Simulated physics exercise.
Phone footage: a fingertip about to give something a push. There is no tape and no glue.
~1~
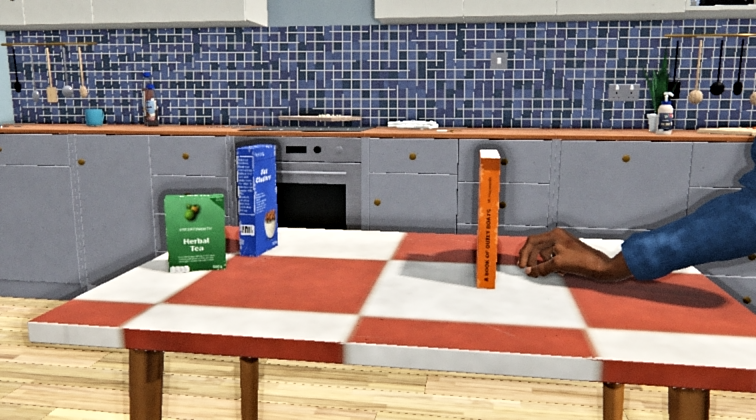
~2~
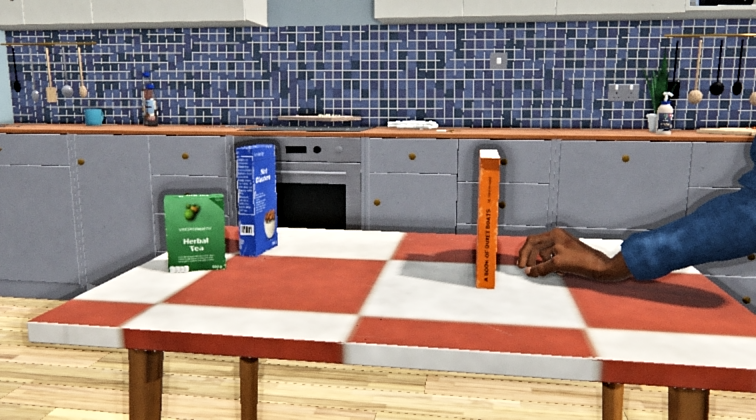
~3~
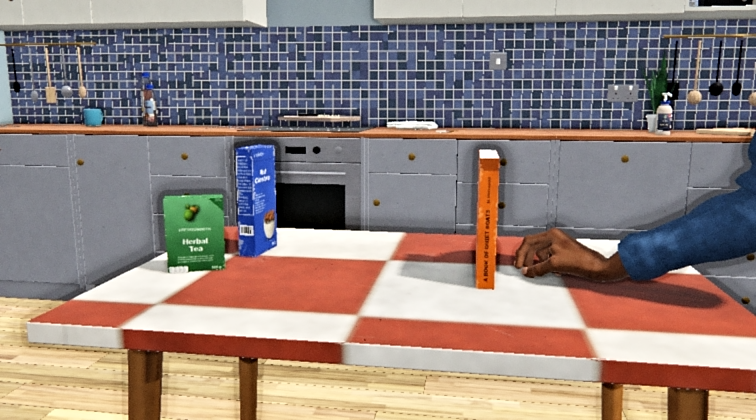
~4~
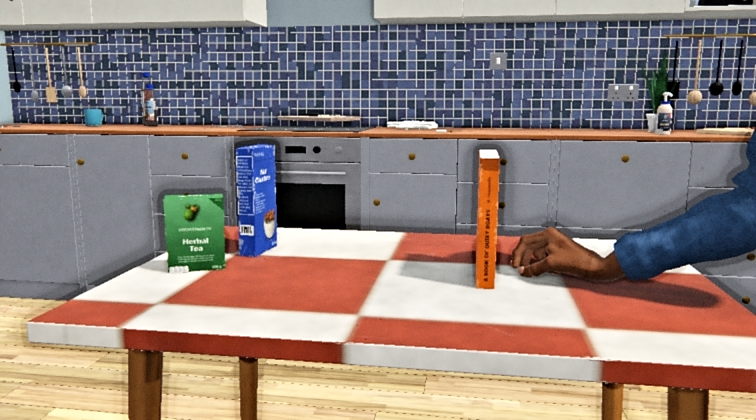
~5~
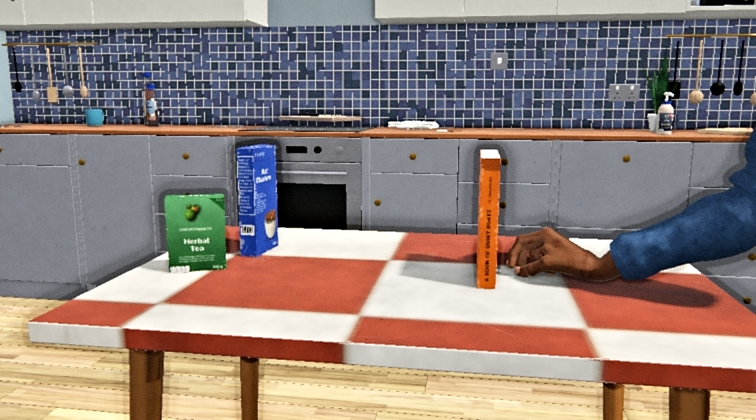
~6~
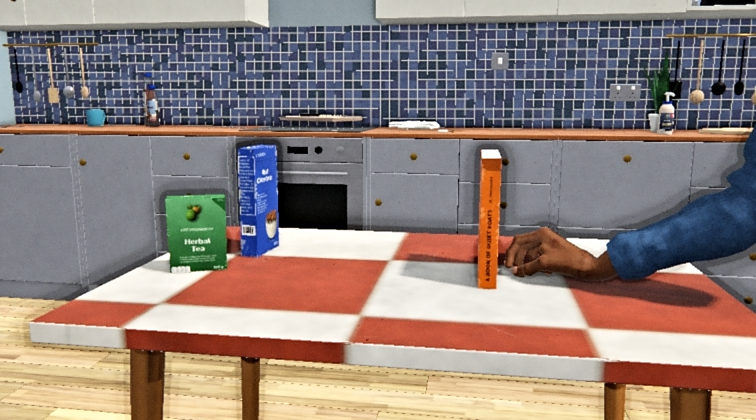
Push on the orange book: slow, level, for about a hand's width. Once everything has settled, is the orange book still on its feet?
Yes.
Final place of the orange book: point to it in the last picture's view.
Near (417, 214).
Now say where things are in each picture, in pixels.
The first picture shows orange book (487, 216).
The second picture shows orange book (487, 216).
The third picture shows orange book (486, 216).
The fourth picture shows orange book (487, 216).
The fifth picture shows orange book (488, 216).
The sixth picture shows orange book (488, 216).
Then, 0.60 s past the last view, orange book displaced a little near (465, 215).
Then, 1.10 s past the last view, orange book displaced a little near (435, 214).
Finally, moved from the start, orange book. Final places as the last picture's camera would see them, orange book near (417, 213).
